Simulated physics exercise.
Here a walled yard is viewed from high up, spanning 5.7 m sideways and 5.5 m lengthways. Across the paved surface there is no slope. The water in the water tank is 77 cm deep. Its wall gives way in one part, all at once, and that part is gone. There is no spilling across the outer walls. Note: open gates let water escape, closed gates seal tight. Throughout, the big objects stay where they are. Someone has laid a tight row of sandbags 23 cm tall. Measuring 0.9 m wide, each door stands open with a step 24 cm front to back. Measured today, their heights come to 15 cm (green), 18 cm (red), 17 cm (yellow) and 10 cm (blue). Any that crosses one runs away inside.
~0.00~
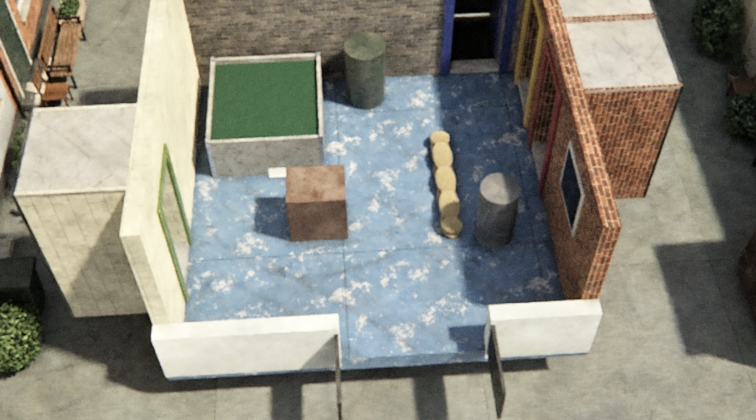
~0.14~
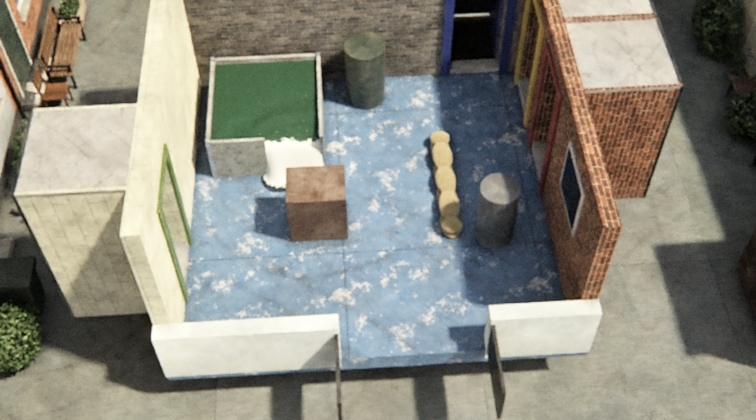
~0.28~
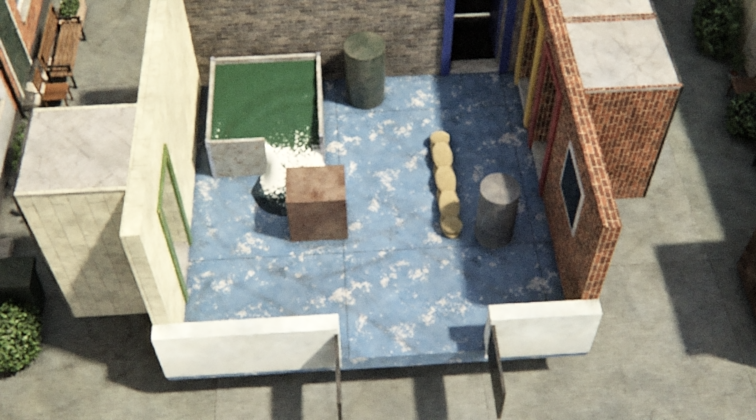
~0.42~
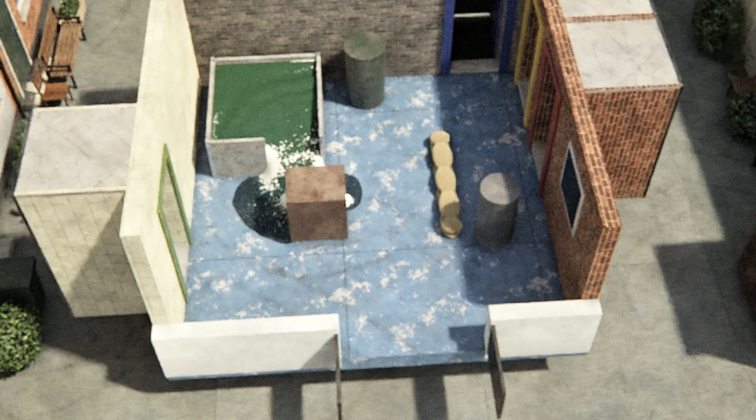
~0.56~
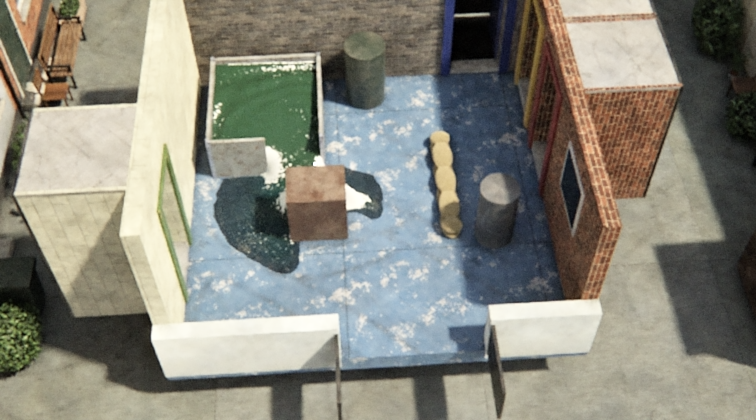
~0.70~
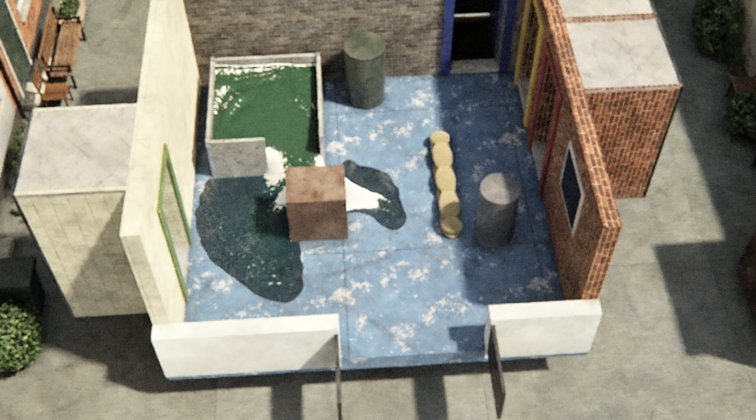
Water burst through a gap in the green tank's wall, foamed against the brown block, then spread around both sides of it in dark, widening patches across the blue paved floor of the walled yard.
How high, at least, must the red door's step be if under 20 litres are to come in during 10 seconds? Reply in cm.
I would say about 8 cm.
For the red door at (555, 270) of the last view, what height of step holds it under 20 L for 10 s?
Minimum: About 7.5 cm.
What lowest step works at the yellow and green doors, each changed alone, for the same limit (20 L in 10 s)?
Close to 7.5 cm (yellow) and close to 16 cm (green).
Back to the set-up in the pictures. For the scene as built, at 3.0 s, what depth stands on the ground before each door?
Depths in cm: Green 15, red 2, yellow 1, blue 10.
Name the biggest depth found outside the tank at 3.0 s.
Max depth: Around 34 cm.
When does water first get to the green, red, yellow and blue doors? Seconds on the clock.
Green: 0.9 s; red: 2.8 s; yellow: 3.2 s; blue: 2.2 s.
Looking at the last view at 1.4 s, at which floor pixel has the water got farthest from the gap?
Look about (182, 353) in the last picture.
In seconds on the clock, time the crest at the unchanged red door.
Peak time: Around 9.0 s.
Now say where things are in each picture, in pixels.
In the first frame, still water, 77 cm deep, in the water tank at (265, 100); the red door at (544, 127) is dry.
In the second frame, the front is at (275, 188), 0.4 m from the gap at a hidden place; 0.3 m2 of floor is wet, 77 cm left at the back.
In the third frame, water pours out at a hidden place and has run 0.8 m, to (278, 211); about 12 cm deep outside, 77 cm at the back.
In the fourth frame, the front is at (278, 238), 1.4 m from the gap at a hidden place; 1.5 m2 of floor is wet, 76 cm left at the back.
In the fifth frame, the front is at (286, 269), 2.0 m from the gap at a hidden place; 2.5 m2 of floor is wet, 69 cm left at the back.
In the sixth frame, the front is at (278, 295), 2.5 m from the gap at a hidden place; 3.6 m2 of floor is wet, 65 cm left at the back; 2.5 m in a straight line remain to the red door at (544, 127).
After 1.4 s water covers 35 % of the floor, deepest (60 cm) near (304, 201); it has not reached the red door.
After 3.0 s water covers 65 % of the floor, deepest (34 cm) near (304, 201); 2 cm at the red door, 0 litres in over its 18 cm step.
After 10.0 s water covers 95 % of the floor, deepest (14 cm) near (453, 160); 10 cm at the red door, 0 litres in over its 18 cm step.
At the red door as built, the water arrived by 2.8 s and peaked near 14 cm at 8.8 s.
Run again over the same 10 s with other heights there, 27 litres in over 7 cm, 7 litres over 10 cm. The limit of 20 litres is kept from about 8 cm up.
